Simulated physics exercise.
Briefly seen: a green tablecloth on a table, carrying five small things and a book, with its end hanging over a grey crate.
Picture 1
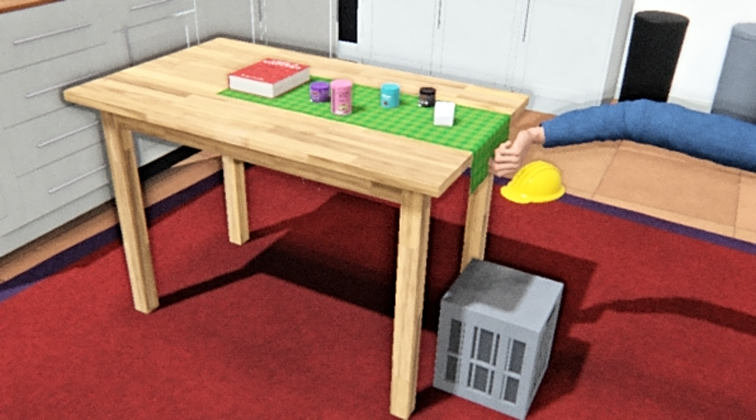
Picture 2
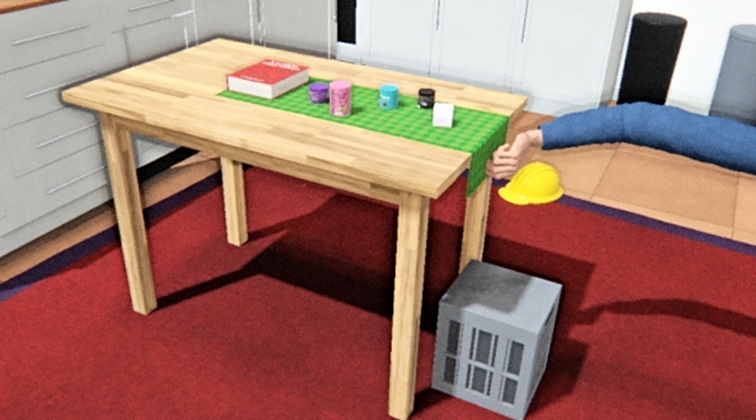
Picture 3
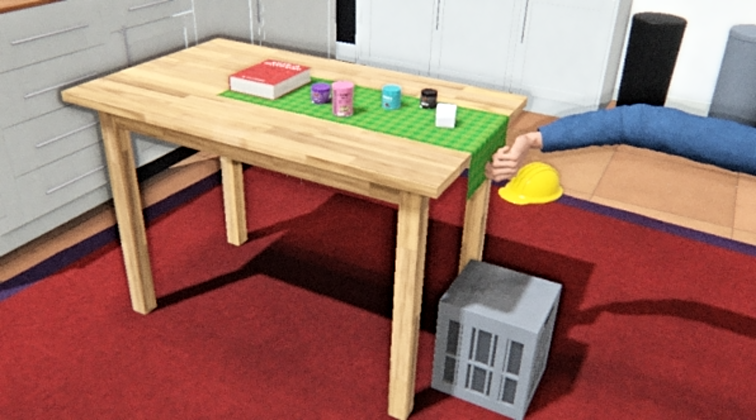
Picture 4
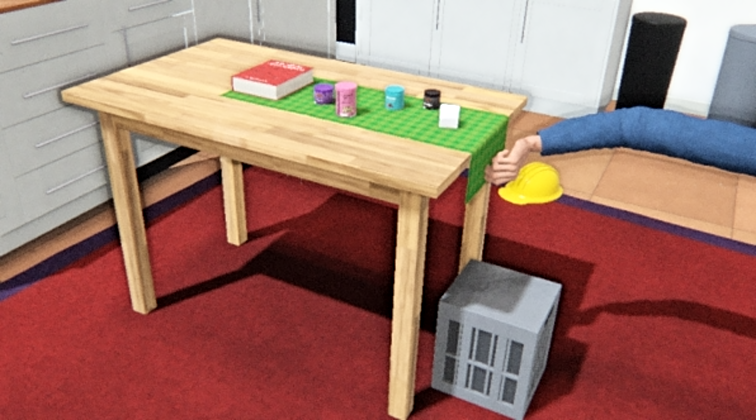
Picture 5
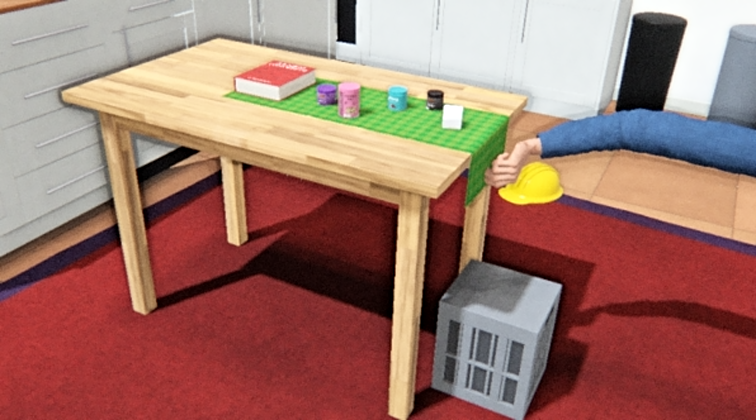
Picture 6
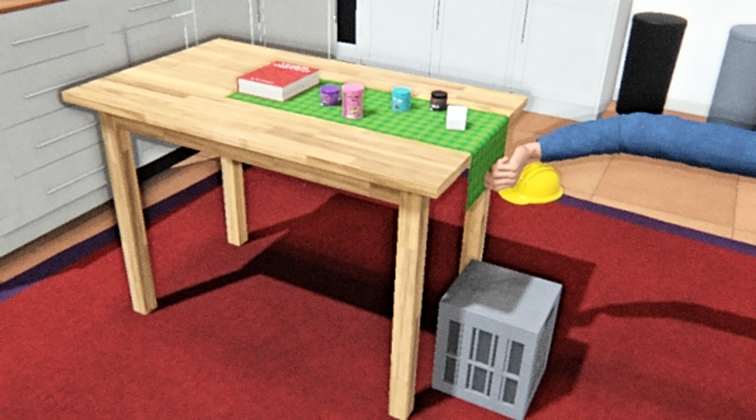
The footage shows a hand at the hanging end of a green tablecloth on a wooden table above a grey crate, drawing it slightly, as the red book, small pots, pink can and white cube shift a little right.
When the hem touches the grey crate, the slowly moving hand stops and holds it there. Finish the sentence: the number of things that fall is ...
The number of things that fall is three.
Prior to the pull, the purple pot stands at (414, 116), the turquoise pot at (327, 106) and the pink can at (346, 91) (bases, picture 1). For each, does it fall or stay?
The purple pot would end up off, the turquoise pot would stay in place, the pink can would stay in place.
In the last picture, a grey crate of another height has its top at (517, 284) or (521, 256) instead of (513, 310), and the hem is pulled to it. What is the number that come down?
For the first height 2, for the second 1.
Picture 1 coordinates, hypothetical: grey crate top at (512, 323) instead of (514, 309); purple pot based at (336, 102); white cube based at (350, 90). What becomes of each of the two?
Note: Purple pot kept on top; white cube kept on top.
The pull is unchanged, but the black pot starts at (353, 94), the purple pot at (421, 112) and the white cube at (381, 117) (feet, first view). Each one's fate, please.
The black pot stays put; the purple pot ends up off; the white cube ends up off.
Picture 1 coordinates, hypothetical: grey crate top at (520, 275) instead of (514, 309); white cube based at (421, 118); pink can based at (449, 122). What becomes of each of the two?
The white cube is lost, the pink can is lost.
A little later, hem near (482, 227); white cube gone.
Next, hem near (479, 267); white cube and black pot gone.
Later still, hem on the crate; white cube, black pot and turquoise pot gone.
When it is over, hem on the crate; white cube, black pot and turquoise pot gone. The count of fallen things is three.
